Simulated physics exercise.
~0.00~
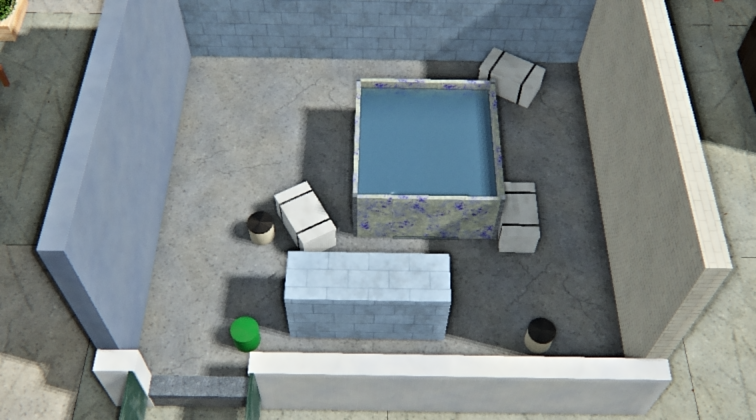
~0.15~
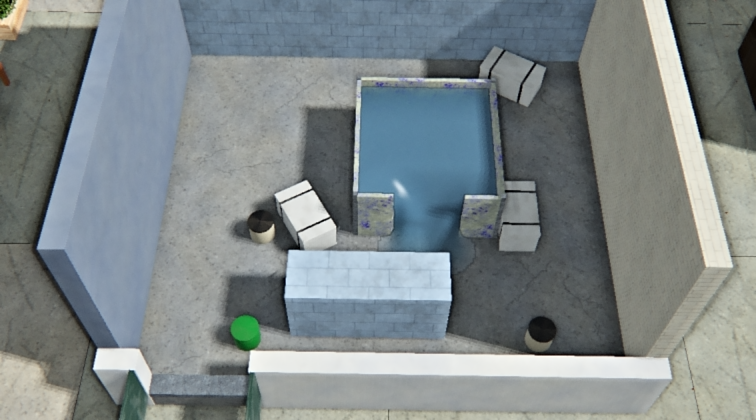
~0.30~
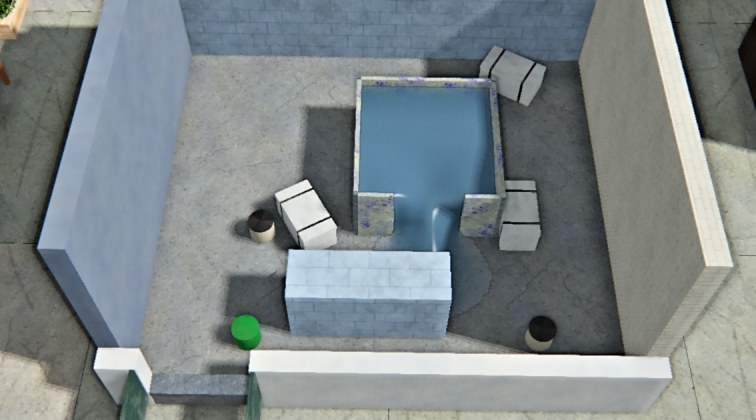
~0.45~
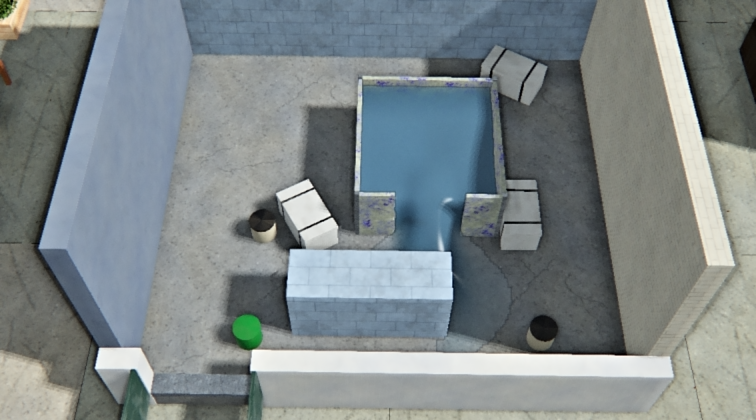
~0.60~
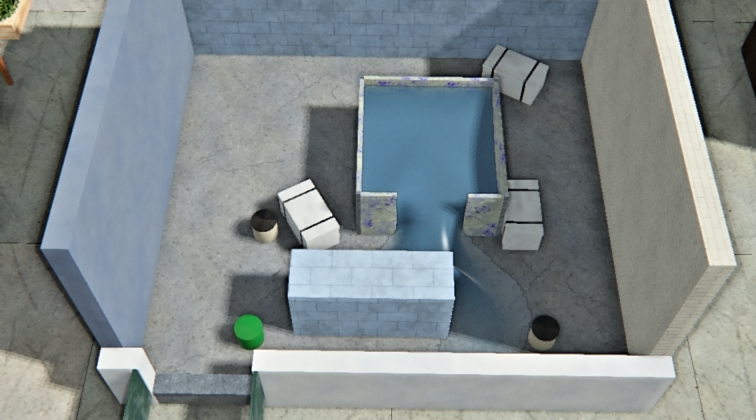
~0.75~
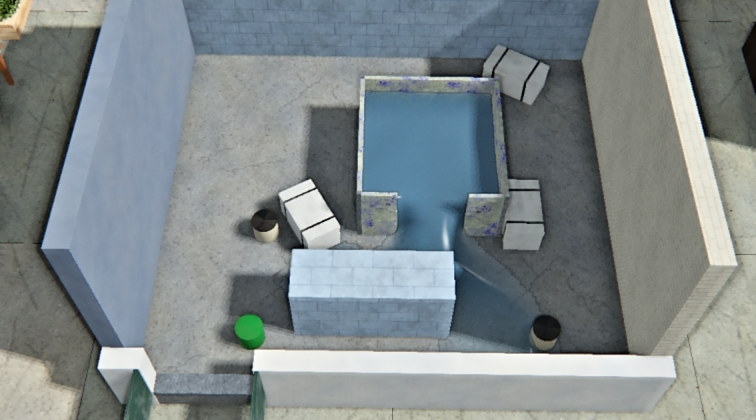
Part of the near wall of a raised water tank broke away, and water poured out against a pale block wall, then spread around its right end toward a dark-topped pail; the pails and trunks barely moved.
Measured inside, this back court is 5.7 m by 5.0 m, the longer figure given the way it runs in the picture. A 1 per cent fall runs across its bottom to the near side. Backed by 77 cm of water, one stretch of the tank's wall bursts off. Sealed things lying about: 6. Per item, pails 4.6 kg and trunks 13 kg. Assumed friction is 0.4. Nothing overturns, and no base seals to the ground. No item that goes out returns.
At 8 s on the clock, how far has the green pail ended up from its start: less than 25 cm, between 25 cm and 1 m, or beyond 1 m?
It ends some way off.
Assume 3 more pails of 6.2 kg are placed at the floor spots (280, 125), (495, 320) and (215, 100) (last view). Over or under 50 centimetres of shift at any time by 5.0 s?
Respectively: Smaller, greater, greater.
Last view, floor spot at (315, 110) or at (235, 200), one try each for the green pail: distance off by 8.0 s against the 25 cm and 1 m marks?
Run 1: It is pushed a bit. Run 2: It is pushed far off.
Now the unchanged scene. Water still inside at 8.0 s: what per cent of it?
Somewhere near 90 percent, give or take.
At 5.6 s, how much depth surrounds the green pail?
The depth there is around 6 cm.
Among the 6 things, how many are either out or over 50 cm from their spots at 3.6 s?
I get 3.
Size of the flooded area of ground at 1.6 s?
12.0 m2.
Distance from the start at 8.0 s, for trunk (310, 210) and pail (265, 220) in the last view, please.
In turn: 50 cm, 200 cm.
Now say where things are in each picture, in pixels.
The green pail at (244, 329) rests on the ground; water covers 3.0 m2; 0 of 6 have shifted, in the first frame.
The green pail at (245, 328) rests on the ground; water covers 3.6 m2; 0 of 6 have shifted, in the second frame.
The green pail at (245, 327) rests on the ground; water covers 4.2 m2; 0 of 6 have shifted, in the third frame.
The green pail at (247, 327) rests on the ground; water covers 4.7 m2; 0 of 6 have shifted, in the fourth frame.
The green pail at (248, 327), on the bottom; 5.3 m2 under water; 0 of 6 have shifted, in the fifth frame.
The green pail at (249, 327) rests on the ground; water covers 5.9 m2; 0 of 6 have shifted, in the sixth frame.
After 1.6 s the green pail is near (249, 327), 0.0 m from its start, aground; 0 of 6 are out; 1 afloat.
After 3.6 s the green pail is near (248, 327), 0.0 m from its start, aground; 0 of 6 are out; 2 afloat.
After 5.6 s the green pail is near (233, 285), 0.6 m from its start, afloat; 0 of 6 are out; 4 afloat.
After 8.0 s the green pail is near (279, 299), 0.5 m from its start, afloat; 0 of 6 are out; 6 afloat.
